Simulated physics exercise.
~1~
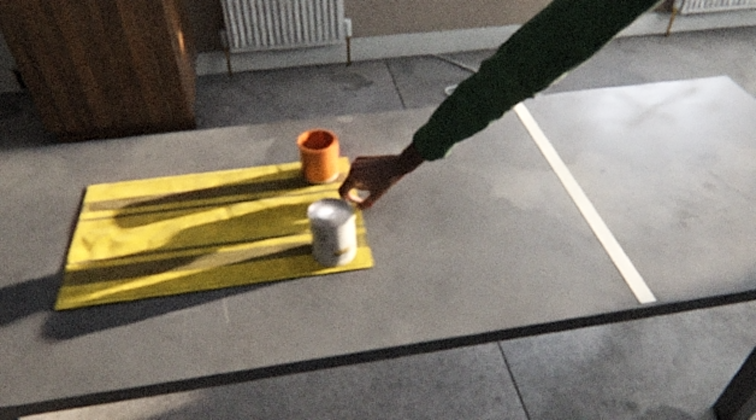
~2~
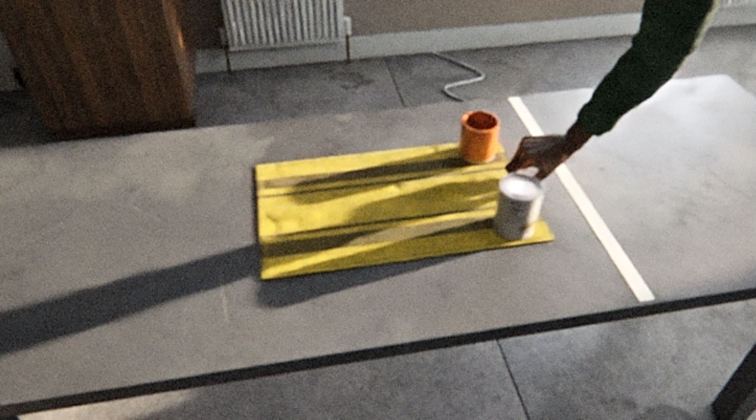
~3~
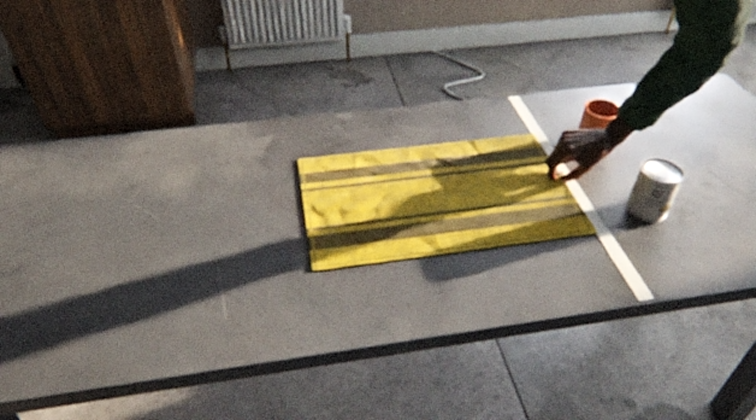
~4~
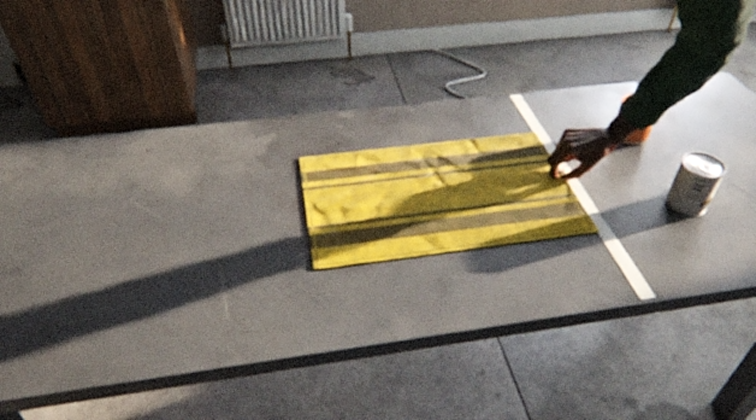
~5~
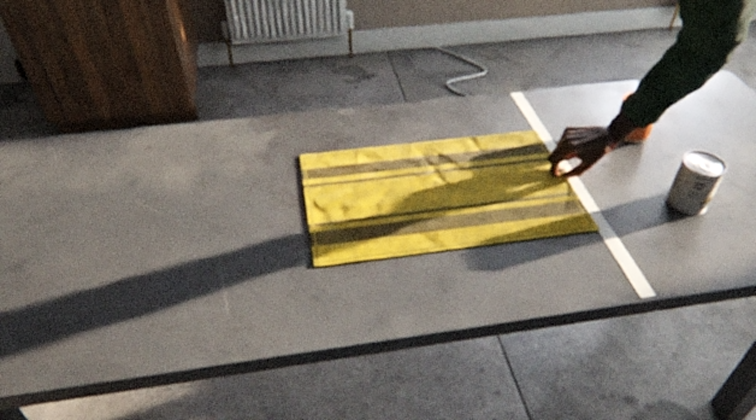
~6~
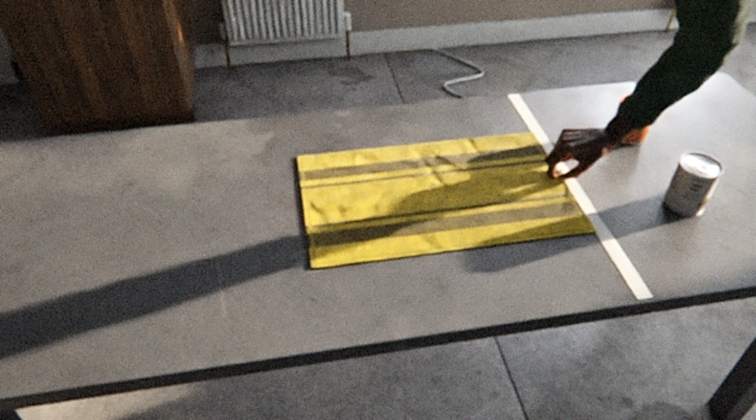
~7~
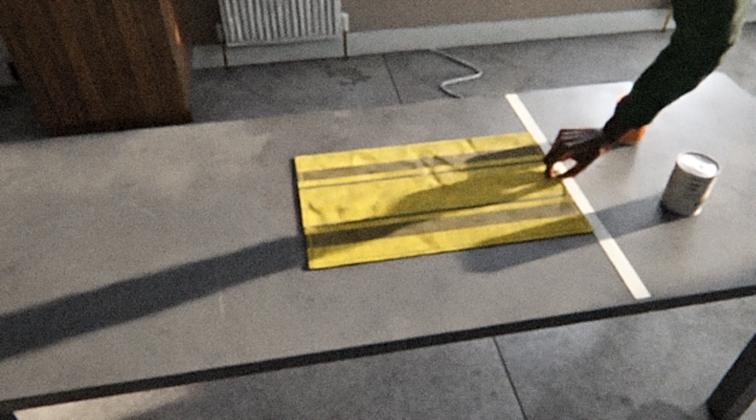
In the video, a hand pulls a yellow cloth carrying an orange mug and a white tin rightward across a table, stopping with its edge at a strip of tape. The mug and tin slide off the front and come to rest beyond the tape, the tin upright.
